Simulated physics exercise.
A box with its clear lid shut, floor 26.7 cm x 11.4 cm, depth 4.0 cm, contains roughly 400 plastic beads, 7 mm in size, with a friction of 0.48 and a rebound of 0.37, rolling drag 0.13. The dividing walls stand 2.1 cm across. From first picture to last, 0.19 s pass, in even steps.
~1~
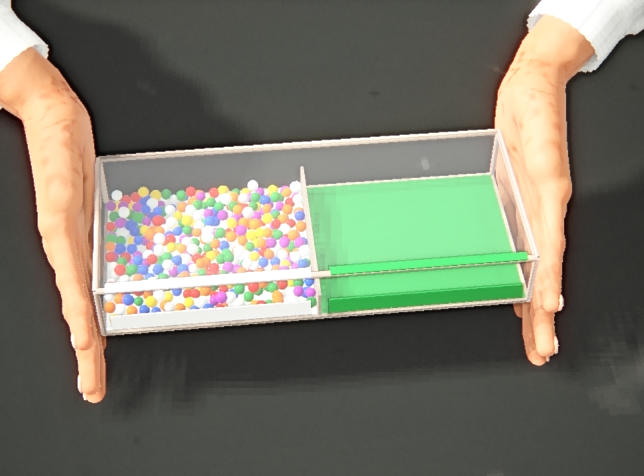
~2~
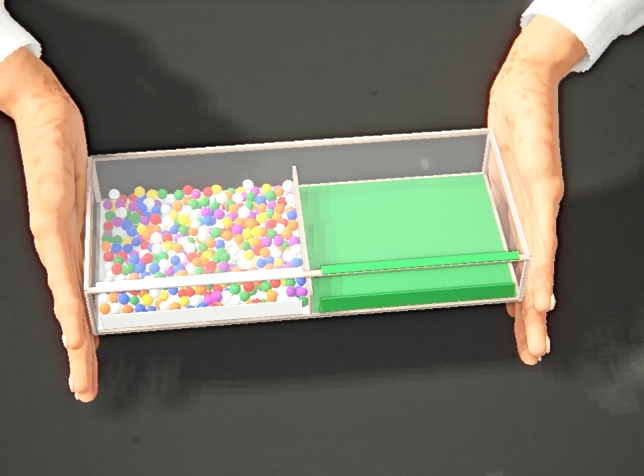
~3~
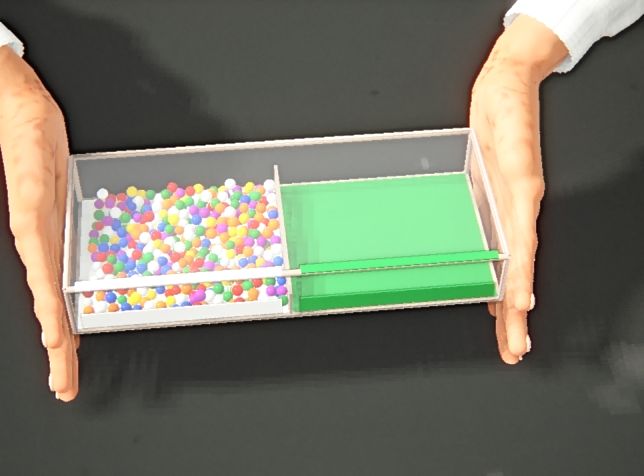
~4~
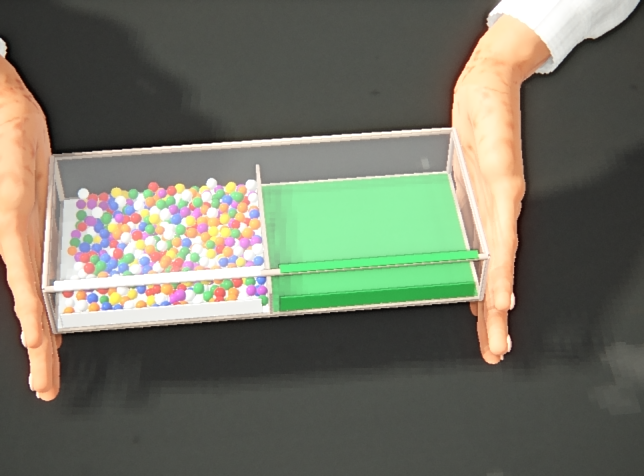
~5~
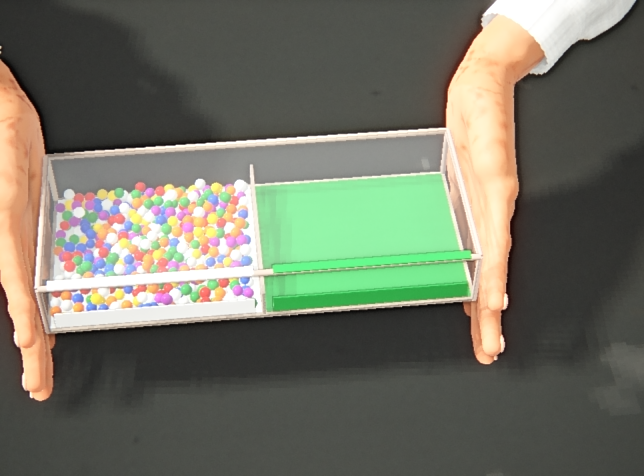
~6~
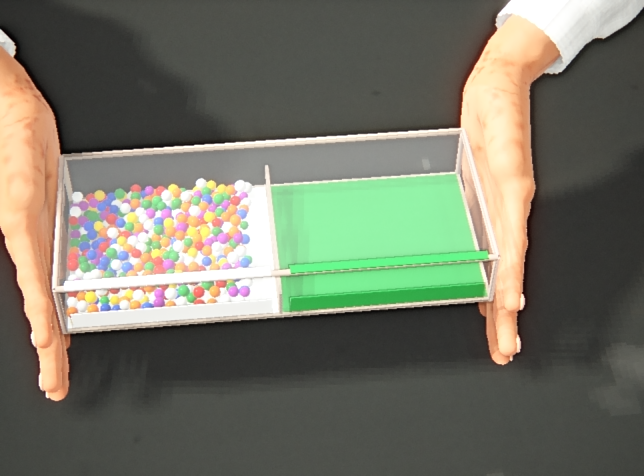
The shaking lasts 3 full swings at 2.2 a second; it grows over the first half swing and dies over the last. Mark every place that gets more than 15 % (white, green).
White: Over, green: Under.
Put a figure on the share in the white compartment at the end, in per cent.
About 95 per cent.
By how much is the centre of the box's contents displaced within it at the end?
About 2.0 cm.
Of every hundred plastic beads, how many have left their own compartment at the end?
Roughly 5 per cent.
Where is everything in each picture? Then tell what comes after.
Box at (320, 279); tilt 0 degrees; moved 0.0 cm; white 100 %, in the first frame.
Box at (311, 278); tilt 0 degrees; moved 0.5 cm, in the second frame.
Box at (290, 277); tilt 0 degrees; moved 1.8 cm, in the third frame.
Box at (270, 277); tilt 0 degrees; moved 3.0 cm, in the fourth frame.
Box at (263, 277); tilt 0 degrees; moved 3.5 cm, in the fifth frame.
Box at (280, 277); tilt 0 degrees; moved 2.4 cm; white 100 %, in the sixth frame.
Then, 0.39 s after the last picture, tilt 0 degrees; white 100 %; middle of all pieces near (117, 246).
Then, 0.71 s after the last picture, tilt 0 degrees; white 95 %, green 5 %; middle of all pieces near (247, 245).
Then, 1.01 s after the last picture, tilt 0 degrees; white 95 %, green 5 %; middle of all pieces near (257, 248).
Then, 1.30 s after the last picture, tilt 0 degrees; white 95 %, green 5 %; middle of all pieces near (242, 249).
In the end, white 95 %, green 5 %.
